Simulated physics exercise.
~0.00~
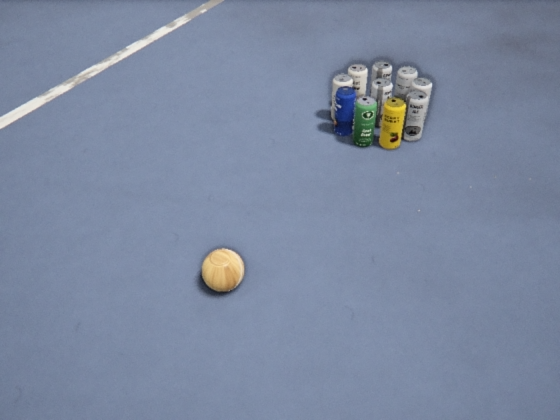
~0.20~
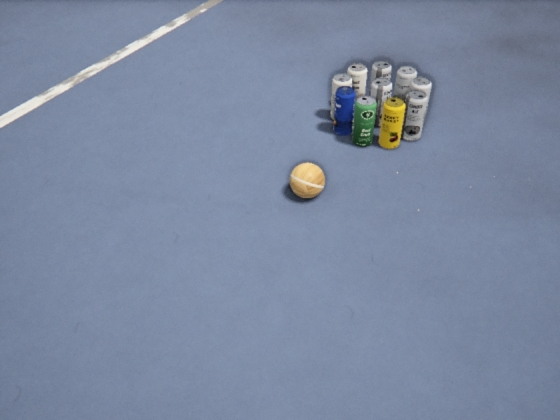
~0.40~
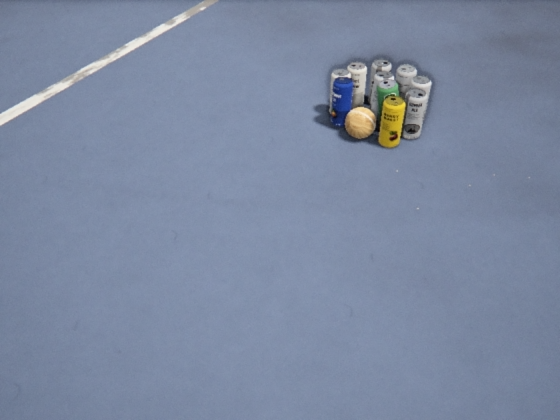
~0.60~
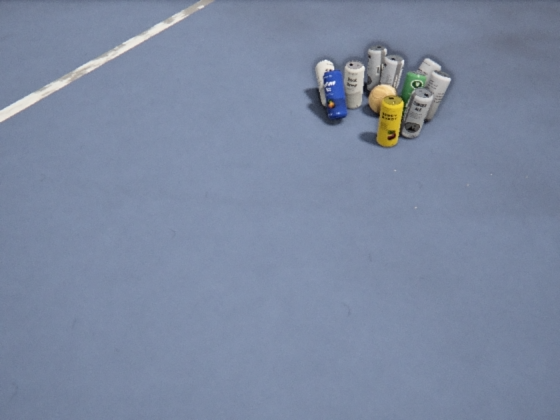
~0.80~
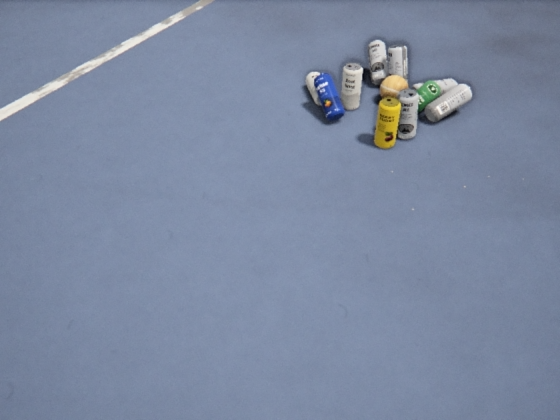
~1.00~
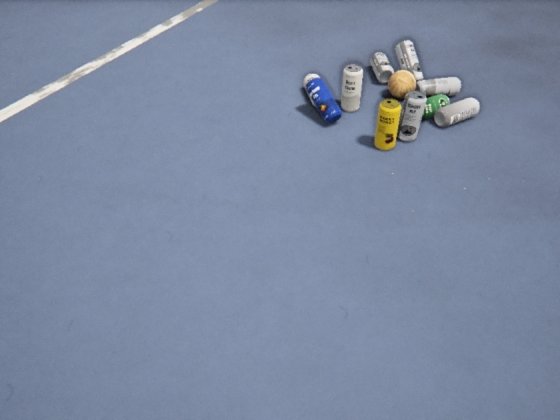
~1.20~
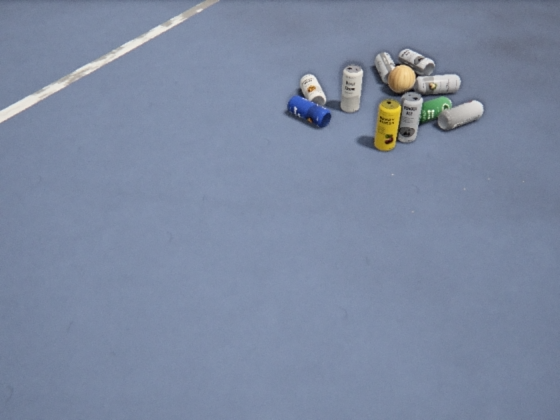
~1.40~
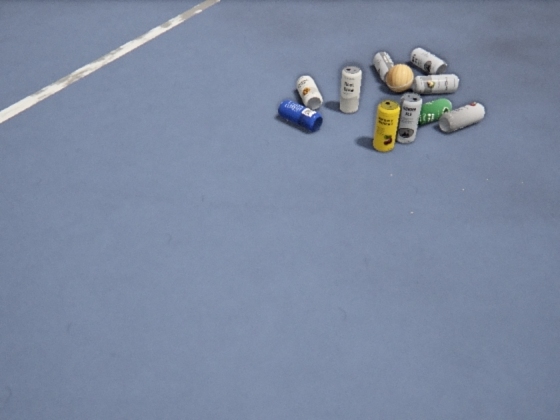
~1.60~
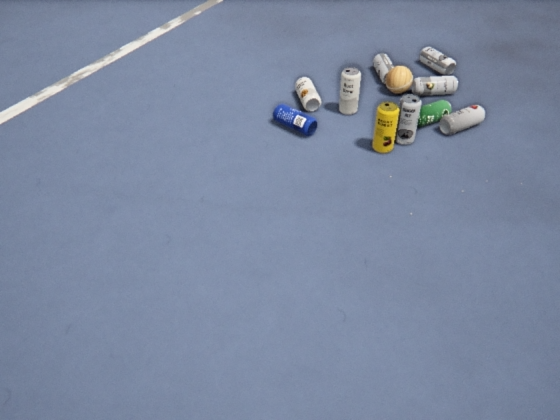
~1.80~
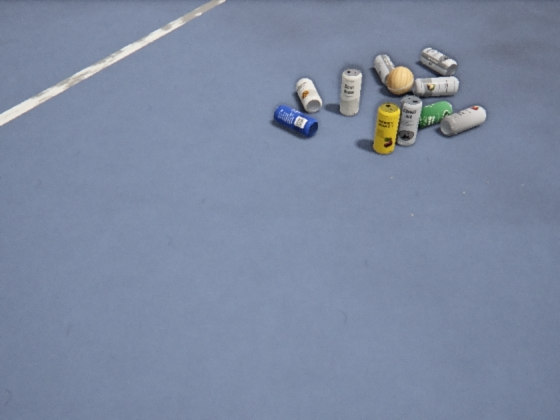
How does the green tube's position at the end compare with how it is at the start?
At the start the green tube stands upright at the front of the cluster. By the end it lies on its side, farther to the right, behind the tubes still standing at the front.
